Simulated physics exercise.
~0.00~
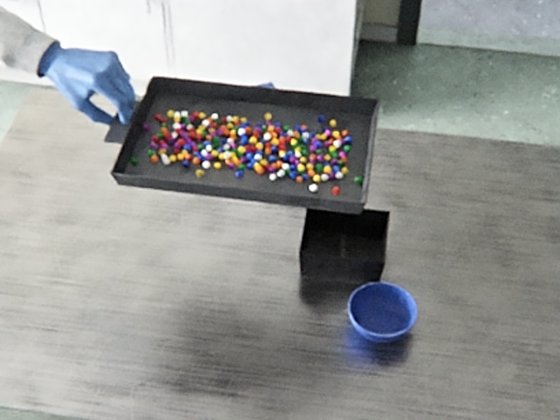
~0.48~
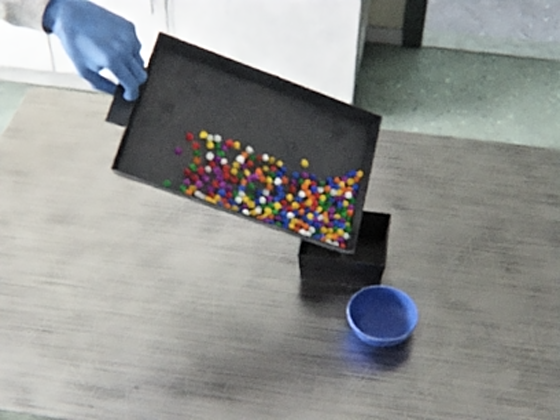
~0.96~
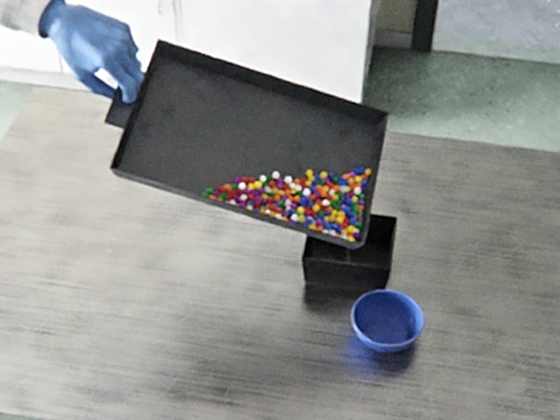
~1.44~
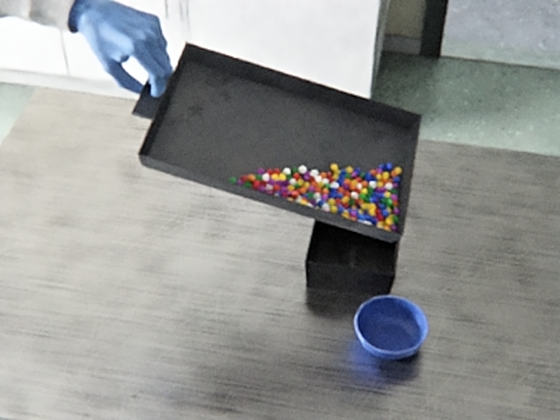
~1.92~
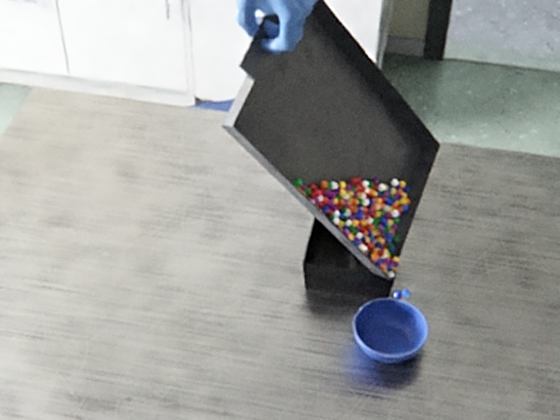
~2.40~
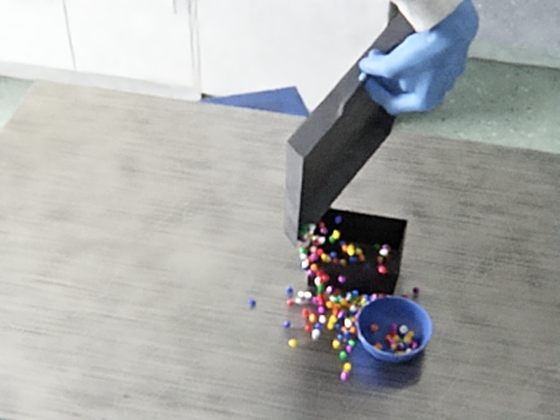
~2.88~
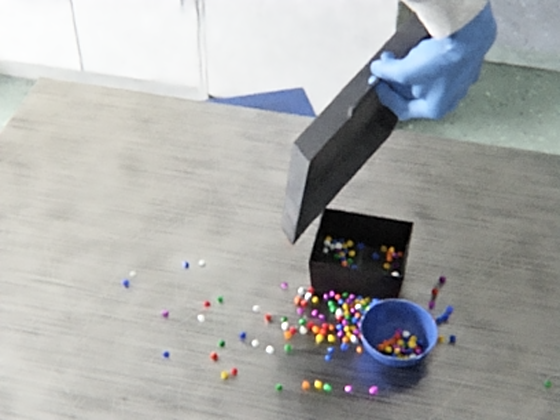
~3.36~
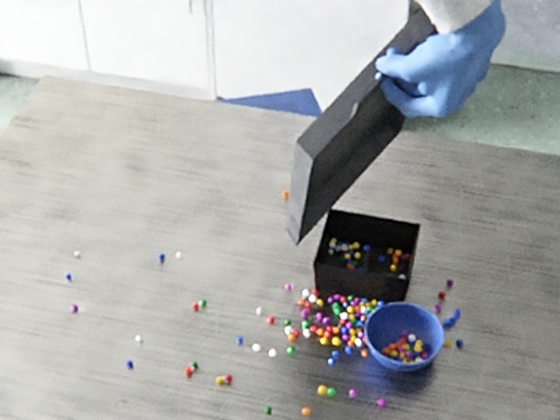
On a dark, streaked tabletop, a blue-gloved hand holds a black tray of colourful beads above an open black tin and a small blue bowl. The hand tips the tray so the beads slide toward its lower right corner, then eases it back partway while shifting it rightward. It then tilts the tray steeply, and the beads bunch at the low corner and pour out. Some drop into the tin and a few into the bowl, but many hit the table and scatter widely. The emptied tray stays upended above the spill, with most beads lying outside both containers.
